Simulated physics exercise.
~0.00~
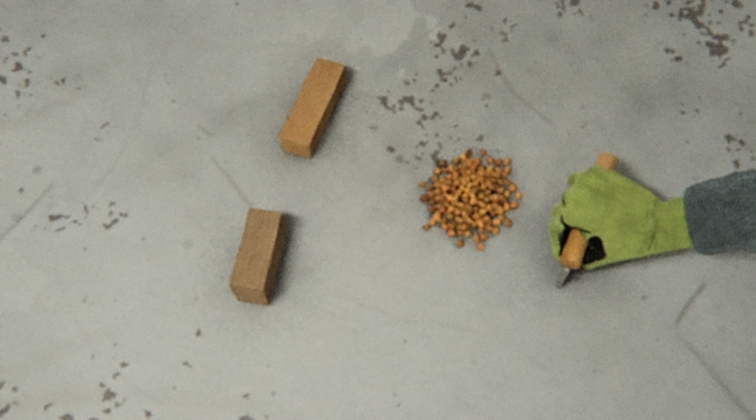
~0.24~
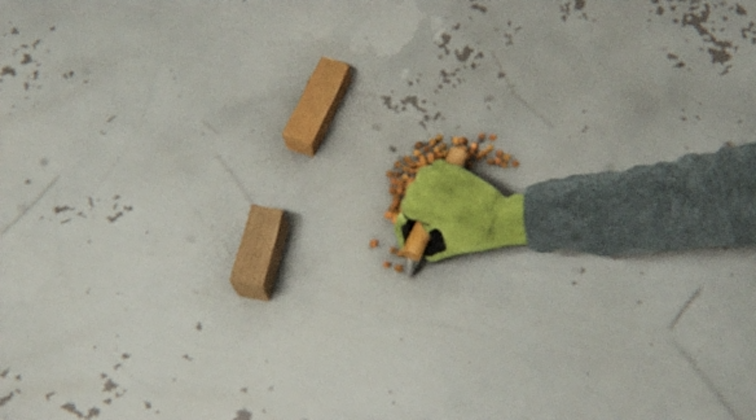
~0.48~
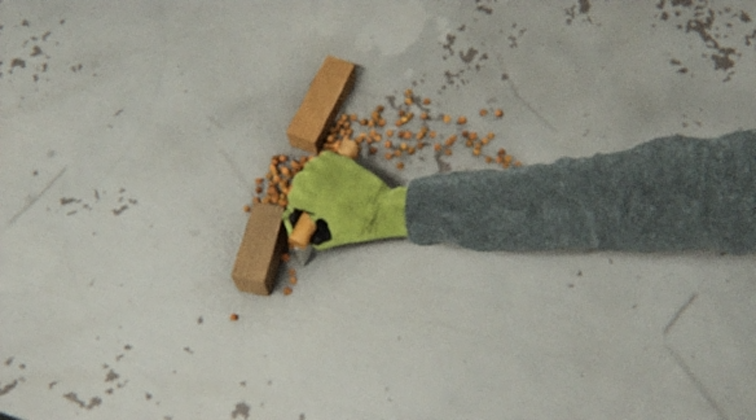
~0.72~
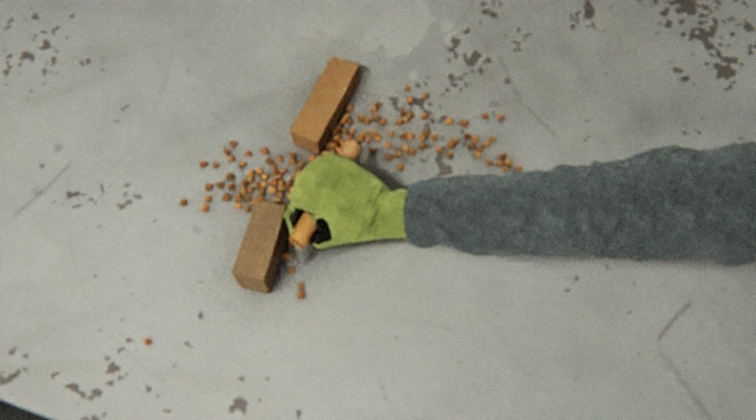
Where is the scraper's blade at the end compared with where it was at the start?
It starts on the right, beyond the pile of small brown pieces, and ends further left, up by the gap between the two blocks.
